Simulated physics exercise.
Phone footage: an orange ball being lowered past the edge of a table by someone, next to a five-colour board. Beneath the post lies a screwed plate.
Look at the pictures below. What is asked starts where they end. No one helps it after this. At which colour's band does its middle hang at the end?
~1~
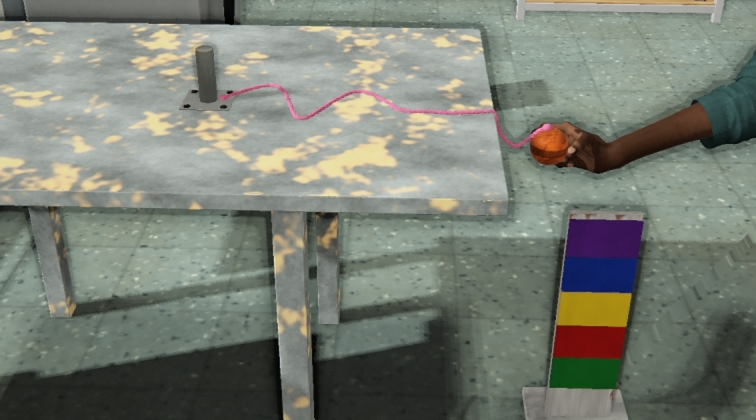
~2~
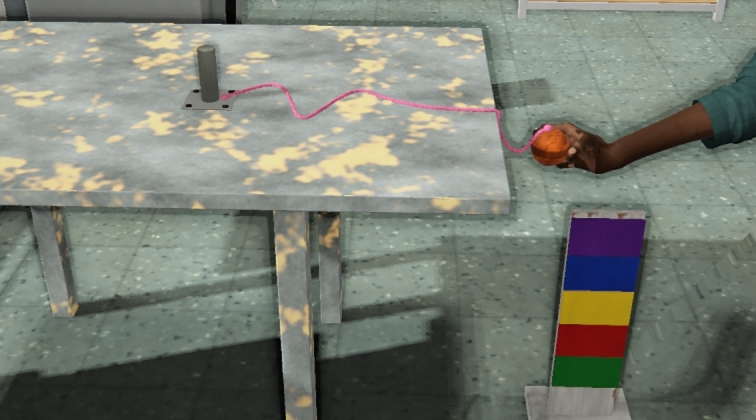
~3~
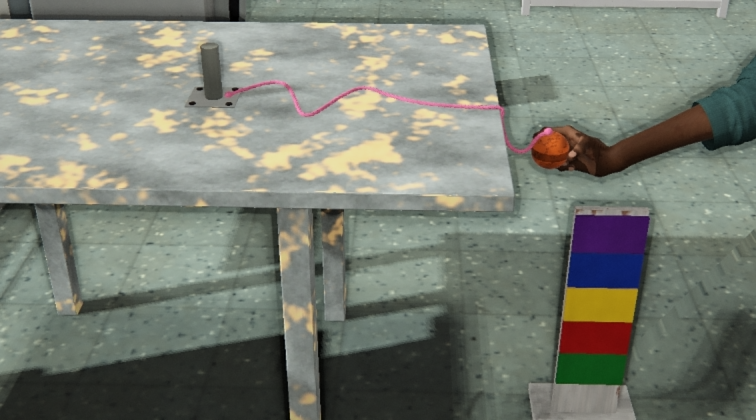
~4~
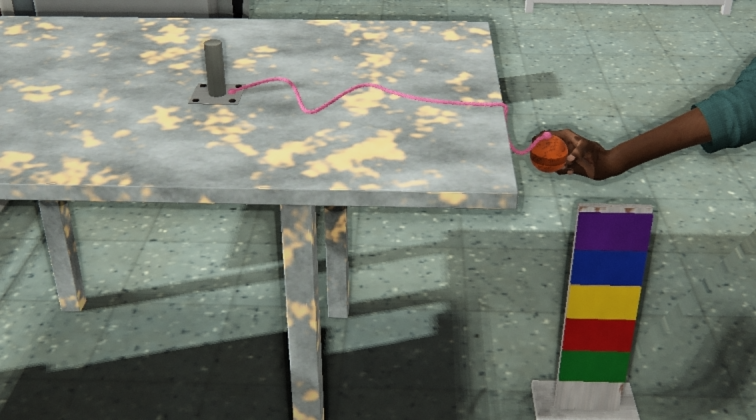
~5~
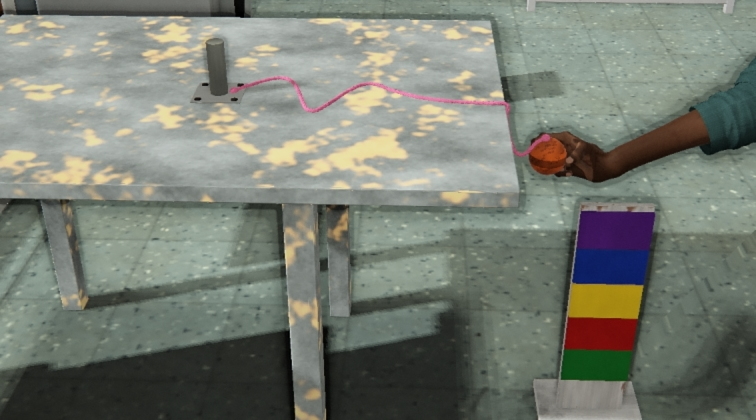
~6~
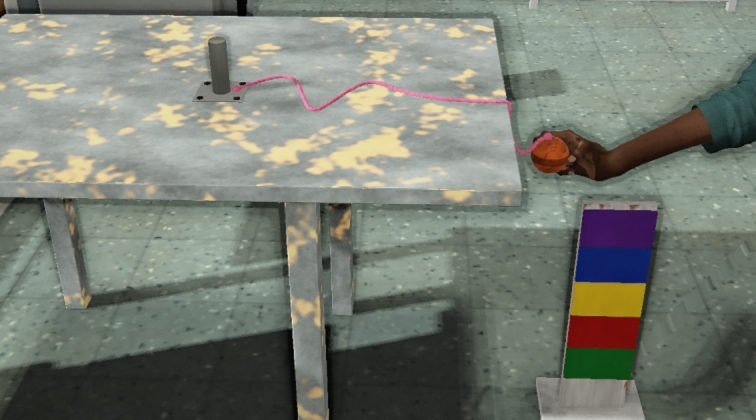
The yellow band.
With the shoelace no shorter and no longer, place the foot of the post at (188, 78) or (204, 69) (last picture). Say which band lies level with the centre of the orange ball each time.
First case: Blue. Second case: Blue.
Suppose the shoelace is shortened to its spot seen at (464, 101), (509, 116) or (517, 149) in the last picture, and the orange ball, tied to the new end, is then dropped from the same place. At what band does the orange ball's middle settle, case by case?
Each try in turn: Higher than all five; purple; blue.
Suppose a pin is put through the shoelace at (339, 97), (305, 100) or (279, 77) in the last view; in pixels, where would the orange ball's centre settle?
(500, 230); (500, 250); (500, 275).
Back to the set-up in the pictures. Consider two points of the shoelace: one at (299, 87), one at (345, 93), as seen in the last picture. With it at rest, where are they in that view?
End positions: About (328, 93) and about (438, 94).
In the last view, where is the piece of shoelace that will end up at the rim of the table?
Go for the one at (395, 89).
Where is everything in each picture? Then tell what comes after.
Orange ball (549, 146); purple (605, 240); blue (599, 276); yellow (594, 310); red (589, 343); green (585, 374), in the first frame.
Orange ball (550, 147); shoelace through (260, 87) (294, 109) (342, 97) (413, 105) (495, 115), in the second frame.
Orange ball (550, 150), in the third frame.
Orange ball (549, 154); shoelace through (267, 81) (301, 103) (349, 91) (420, 99) (502, 109), in the fourth frame.
Orange ball (547, 156), in the fifth frame.
Orange ball (550, 155); shoelace through (271, 78) (305, 100) (353, 89) (424, 96) (506, 106), in the sixth frame.
Soon after, ball near (531, 293); level with yellow.
After that, ball near (465, 283); level with yellow.
And then, ball near (507, 291); level with yellow.
In the end, ball near (495, 291); level with yellow. The shoelace holds its middle at yellow.
